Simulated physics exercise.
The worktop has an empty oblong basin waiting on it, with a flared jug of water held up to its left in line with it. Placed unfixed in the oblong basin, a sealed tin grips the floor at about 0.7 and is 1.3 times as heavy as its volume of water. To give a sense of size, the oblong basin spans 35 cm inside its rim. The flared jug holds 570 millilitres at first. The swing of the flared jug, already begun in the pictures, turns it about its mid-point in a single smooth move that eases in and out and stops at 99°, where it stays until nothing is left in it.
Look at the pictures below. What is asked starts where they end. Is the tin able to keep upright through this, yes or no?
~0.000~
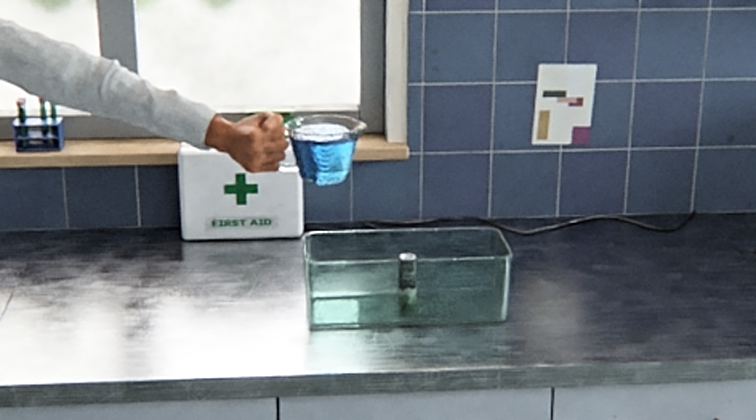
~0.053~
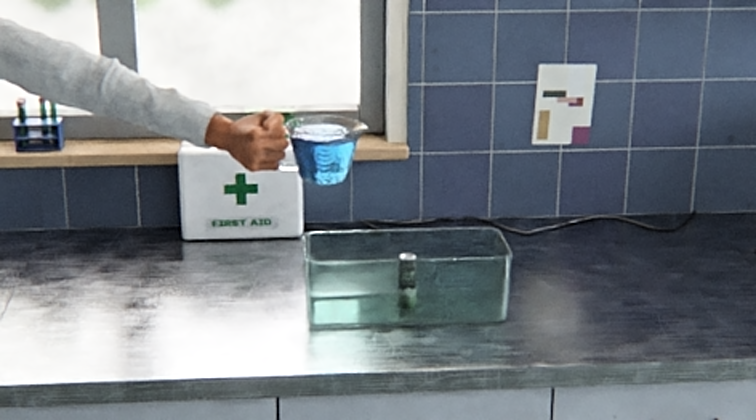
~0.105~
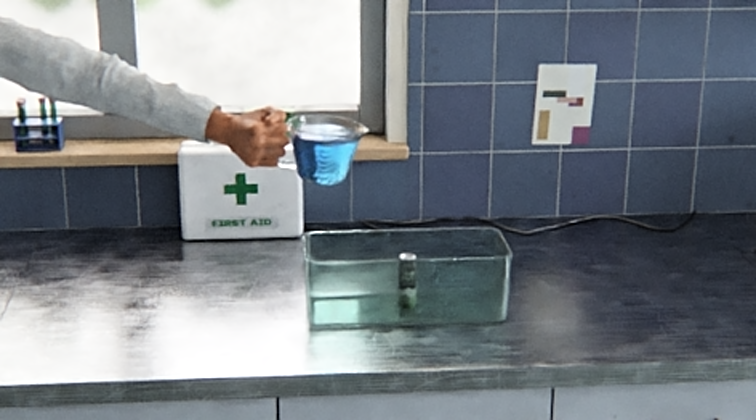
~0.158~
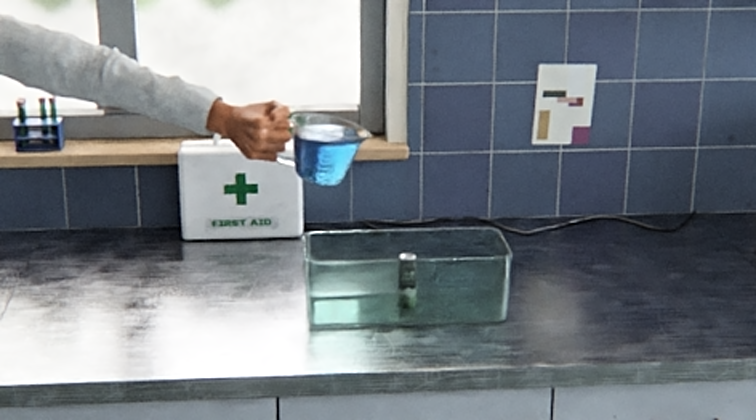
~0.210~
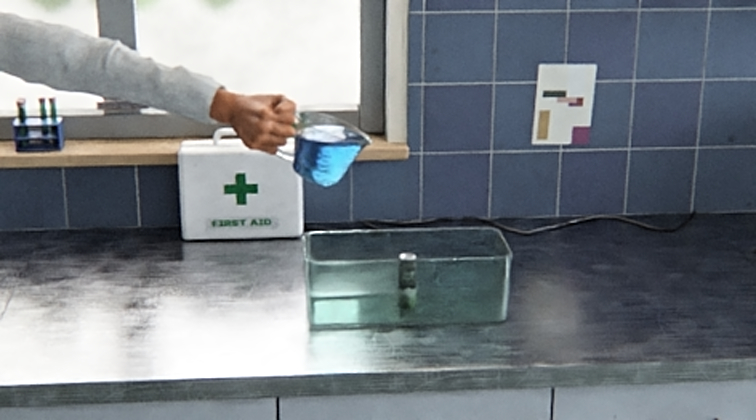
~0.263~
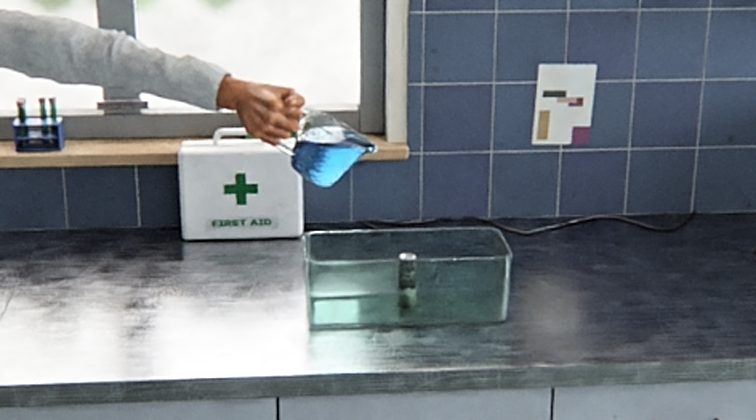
No, it topples.
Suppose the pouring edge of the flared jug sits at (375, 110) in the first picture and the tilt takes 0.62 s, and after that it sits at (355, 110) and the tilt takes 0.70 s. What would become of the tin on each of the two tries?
Run one: It tumbles. Run two: It tumbles.
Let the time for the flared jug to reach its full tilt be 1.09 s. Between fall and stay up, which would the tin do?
Result: Tin upright.
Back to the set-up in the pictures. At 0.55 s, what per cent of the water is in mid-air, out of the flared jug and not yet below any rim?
Close to 38 in a hundred.
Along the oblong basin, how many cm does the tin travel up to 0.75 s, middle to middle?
Around 1 cm.
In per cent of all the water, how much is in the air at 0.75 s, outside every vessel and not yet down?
Roughly 12 %.
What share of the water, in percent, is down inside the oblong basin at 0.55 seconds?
At that time the basin holds about 24 per cent of the liquid.
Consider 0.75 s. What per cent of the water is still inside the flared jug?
4 per cent or so.
Then, 0.55 s in, the tilt is 87° and 38 per cent is still to pour; the tin stands where it began.
Then, 0.75 s in, the tilt is 99° and 4 per cent is still to pour; the tin stands 1 cm from where it began.
Then, 0.97 s in, the tilt is 99° and 0 per cent is still to pour; the tin leans 24°.
Then, 1.21 s in, the tilt is 99° and 0 per cent is still to pour; the tin lies on its side.
Finally, the tin lies on its side.
